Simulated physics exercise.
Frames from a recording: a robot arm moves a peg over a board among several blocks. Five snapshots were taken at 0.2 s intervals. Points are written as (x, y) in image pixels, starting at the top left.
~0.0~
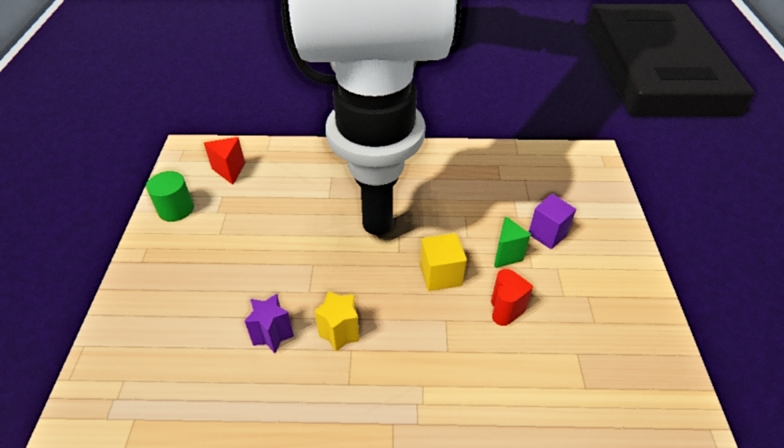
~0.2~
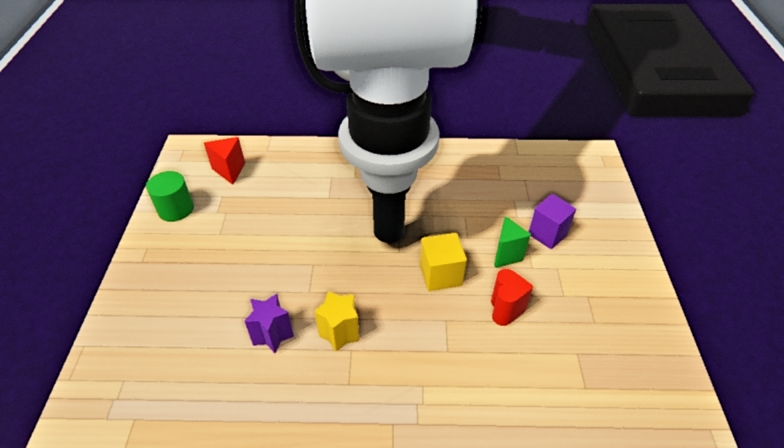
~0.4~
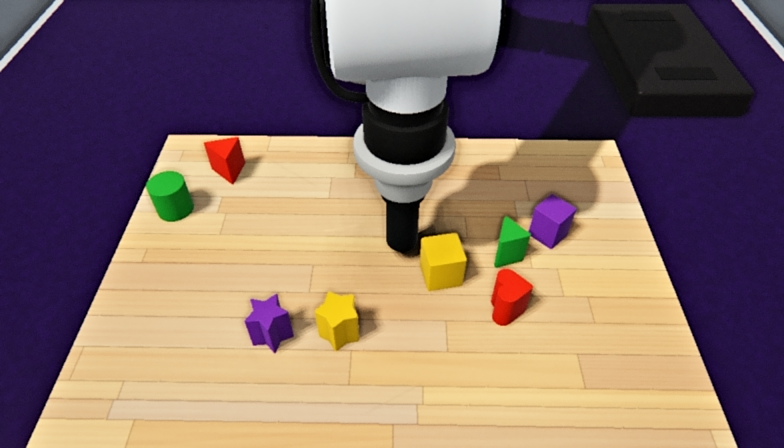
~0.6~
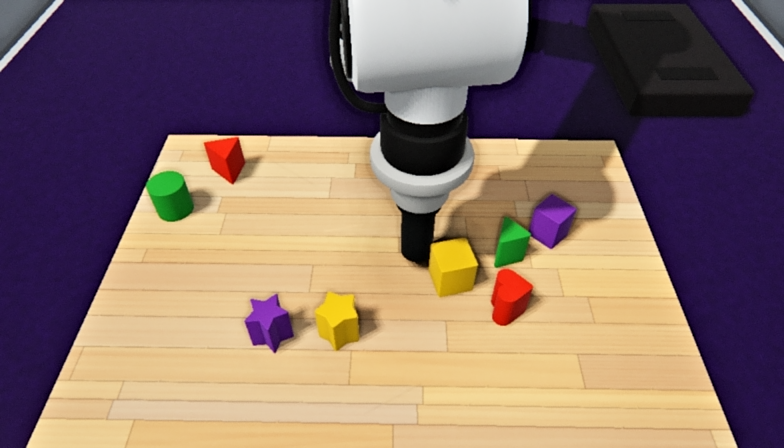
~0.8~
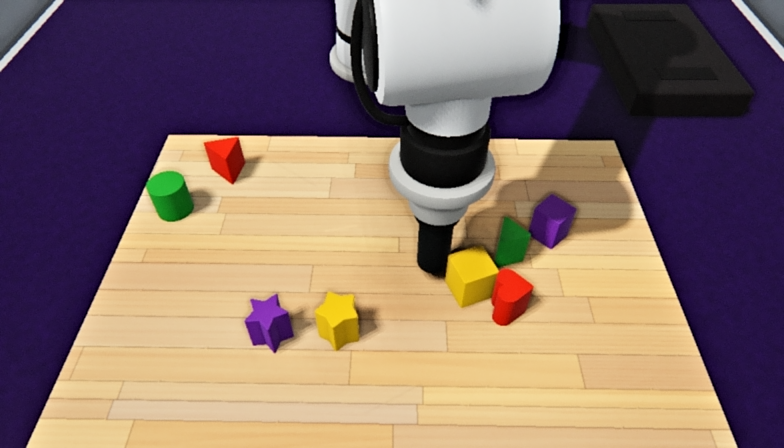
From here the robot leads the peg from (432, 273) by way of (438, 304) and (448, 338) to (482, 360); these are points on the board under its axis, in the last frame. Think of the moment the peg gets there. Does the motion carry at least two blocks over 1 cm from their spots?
No, I don't think so.
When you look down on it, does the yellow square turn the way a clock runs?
Going by the path, no.
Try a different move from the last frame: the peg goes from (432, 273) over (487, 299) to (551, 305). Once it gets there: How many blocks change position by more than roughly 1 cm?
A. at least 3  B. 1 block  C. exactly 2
I choose C.
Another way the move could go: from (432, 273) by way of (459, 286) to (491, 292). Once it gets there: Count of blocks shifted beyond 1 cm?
The answer is two blocks.
What follows on the original path. One third of the way, peg (440, 294); yellow square (481, 274), turned 55° anticlockwise.
Two thirds of the way, peg (450, 327); yellow square (481, 276), turned 60° anticlockwise; red heart-shaped block (517, 285).
At the end, peg (484, 349); yellow square (481, 276), turned 60° anticlockwise; green triangle unmoved; red heart-shaped block (517, 285).
